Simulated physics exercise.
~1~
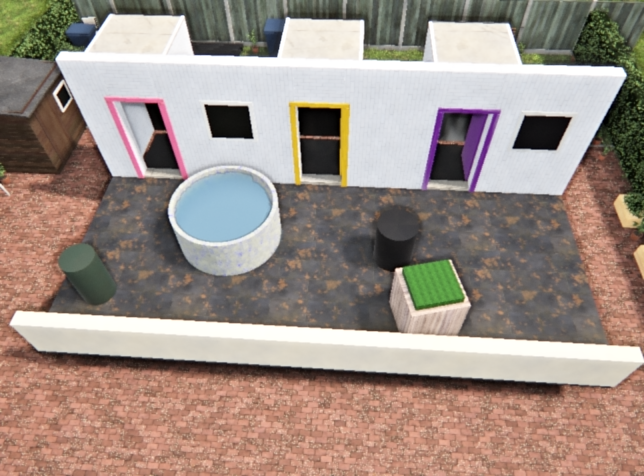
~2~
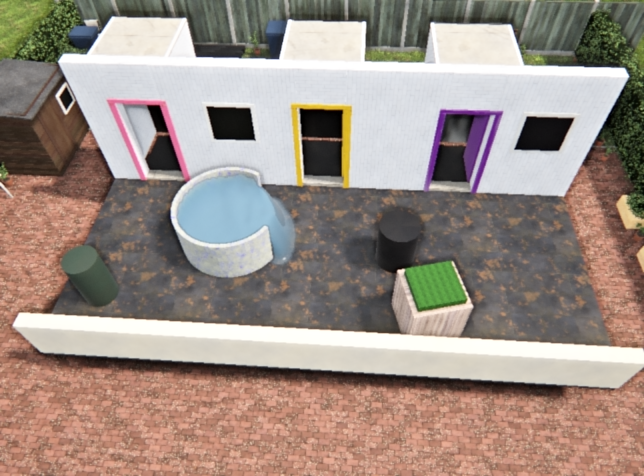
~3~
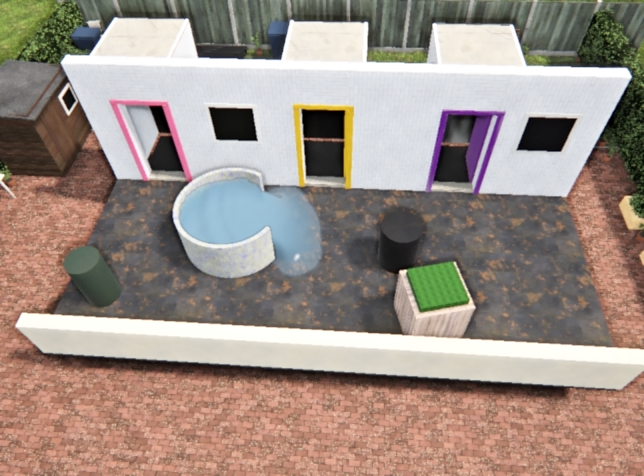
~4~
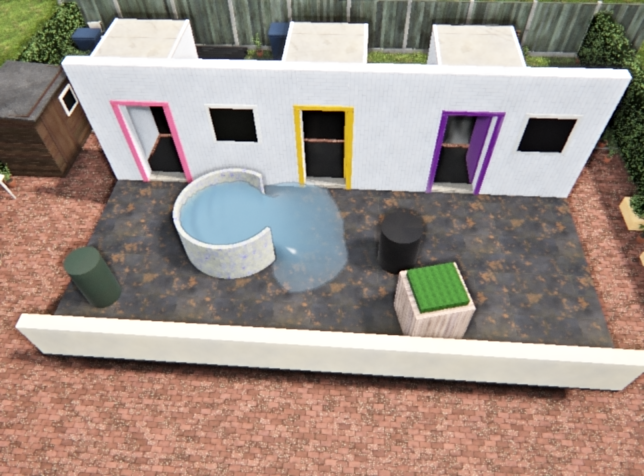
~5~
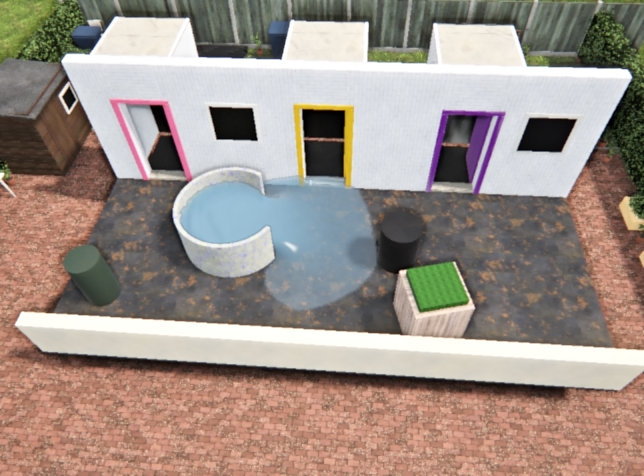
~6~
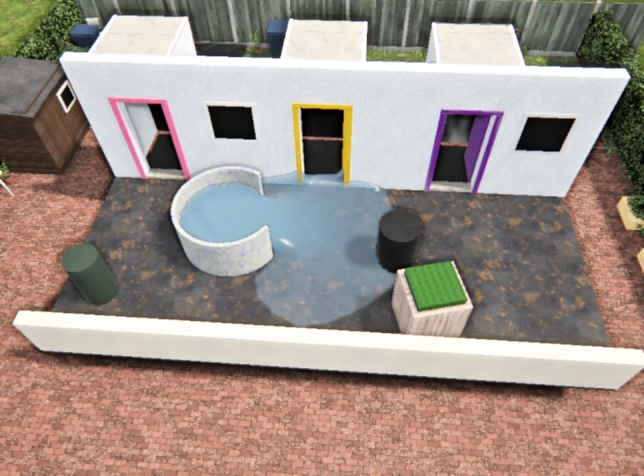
The clip shows a round tank of still water in a dark paved yard beside a white wall with pink, yellow and purple doorways; its right side opens, and water pours out, spreading rightward across the ground around a black cylinder.
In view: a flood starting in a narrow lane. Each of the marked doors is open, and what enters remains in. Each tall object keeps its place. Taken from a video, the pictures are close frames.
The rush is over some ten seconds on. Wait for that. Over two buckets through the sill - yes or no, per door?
Pink door - no, yellow door - yes, purple door - yes.
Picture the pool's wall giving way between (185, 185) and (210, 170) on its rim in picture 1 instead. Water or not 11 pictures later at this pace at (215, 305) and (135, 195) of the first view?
Untouched, then soaked.
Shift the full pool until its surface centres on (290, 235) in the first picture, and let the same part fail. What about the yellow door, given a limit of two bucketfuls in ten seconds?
Yellow: Not enough.
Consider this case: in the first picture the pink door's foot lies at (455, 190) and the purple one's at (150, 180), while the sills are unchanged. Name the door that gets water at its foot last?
That is the purple door.
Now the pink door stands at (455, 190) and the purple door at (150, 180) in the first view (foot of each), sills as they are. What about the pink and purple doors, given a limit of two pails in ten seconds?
Result - the pink one exceeds the limit while the purple one stays within limits.
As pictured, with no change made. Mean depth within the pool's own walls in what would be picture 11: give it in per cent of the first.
Some 44 per cent.
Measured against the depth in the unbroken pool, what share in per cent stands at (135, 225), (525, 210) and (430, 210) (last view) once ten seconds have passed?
About 2 per cent, then 2 per cent, then 4 per cent.
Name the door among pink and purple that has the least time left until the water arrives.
Answer: The purple one.
A moment on, water covers 40 % of the floor; the pink door not reached, the yellow door over two buckets in, the purple door wet at the sill, nothing in.
Next, water covers 50 % of the floor; the pink door wet at the sill, nothing in, the yellow door far over two buckets in, the purple door under two buckets in.
Then, water covers 65 % of the floor; the pink door wet at the sill, nothing in, the yellow door far over two buckets in, the purple door over two buckets in.
Later, water covers 75 % of the floor; the pink door wet at the sill, nothing in, the yellow door far over two buckets in, the purple door over two buckets in.
In the end, water covers 85 % of the floor; the pink door wet at the sill, nothing in, the yellow door far over two buckets in, the purple door over two buckets in.
